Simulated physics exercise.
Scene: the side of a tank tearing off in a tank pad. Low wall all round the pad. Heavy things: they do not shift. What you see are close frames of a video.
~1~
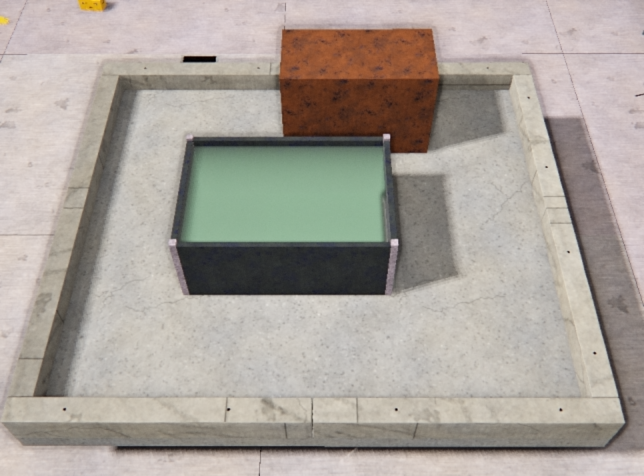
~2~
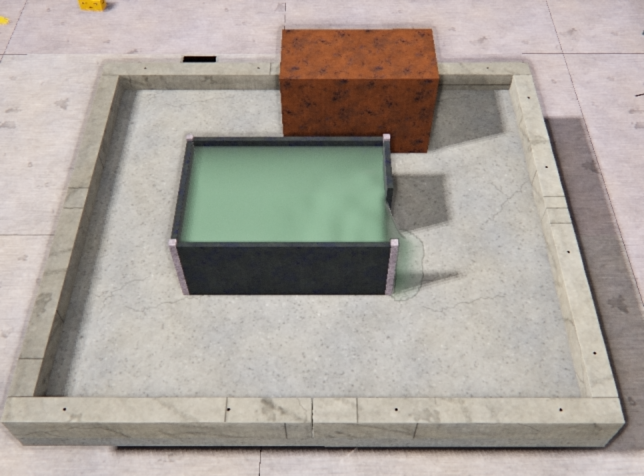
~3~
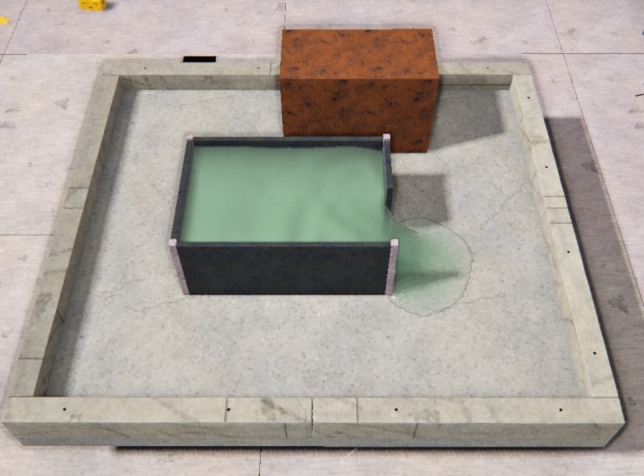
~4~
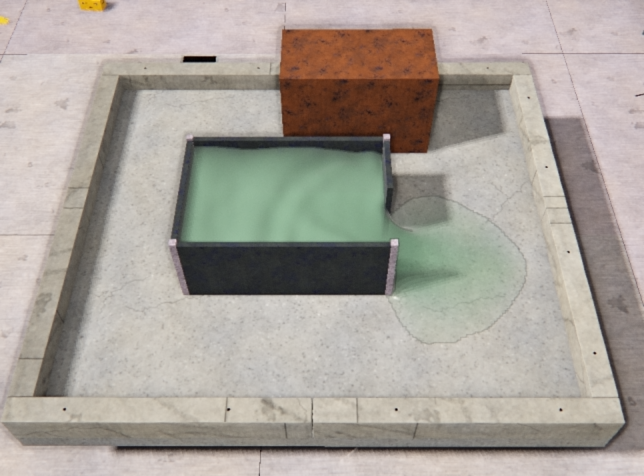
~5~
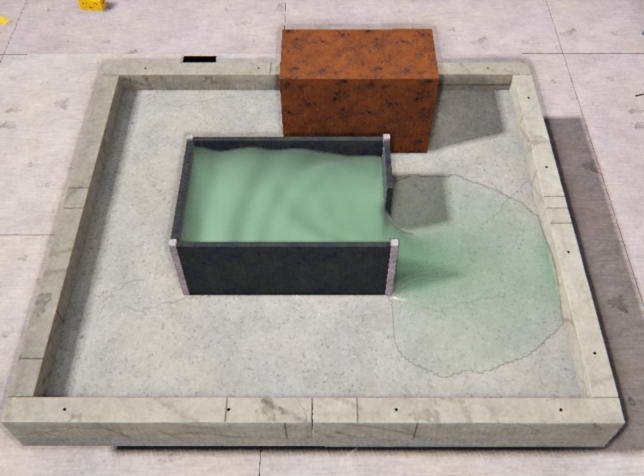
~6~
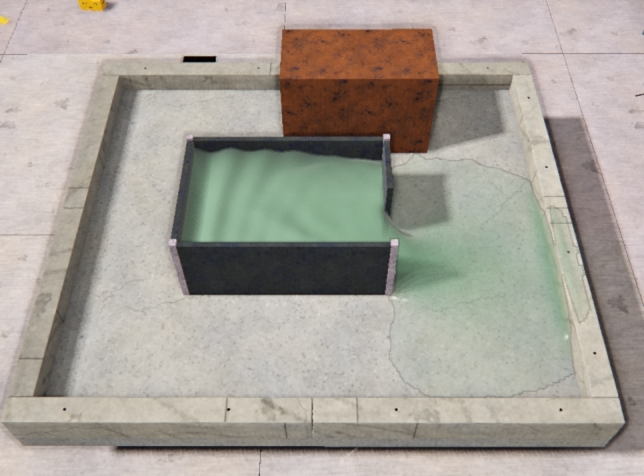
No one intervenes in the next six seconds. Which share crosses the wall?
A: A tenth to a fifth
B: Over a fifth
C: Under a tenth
Under a tenth (C).
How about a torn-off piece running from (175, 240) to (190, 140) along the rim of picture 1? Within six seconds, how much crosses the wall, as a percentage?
Close to 18 %.
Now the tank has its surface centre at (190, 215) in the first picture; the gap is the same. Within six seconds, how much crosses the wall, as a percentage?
Share found: Around 2 %.
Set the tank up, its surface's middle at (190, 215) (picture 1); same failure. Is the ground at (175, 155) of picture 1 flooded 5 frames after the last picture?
Outcome at that point: Unwetted.
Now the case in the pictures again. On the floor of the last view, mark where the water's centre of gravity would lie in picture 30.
Near (366, 238).
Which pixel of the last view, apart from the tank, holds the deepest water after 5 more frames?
Around (575, 408).
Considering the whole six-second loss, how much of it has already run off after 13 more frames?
About 80 per cent.
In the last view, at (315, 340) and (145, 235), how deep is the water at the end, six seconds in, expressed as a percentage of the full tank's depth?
In order: About 6 and 4 percent.
A moment on, water covers 25 % of the floor; the low wall has let 0 % over.
Next, water covers 30 % of the floor; the low wall has let 1 % over.
Then, water covers 40 % of the floor; the low wall has let 5 % over.
Later, water covers 65 % of the floor; the low wall has let 7 % over.
In the end, water covers 80 % of the floor; the low wall has let 7 % over.
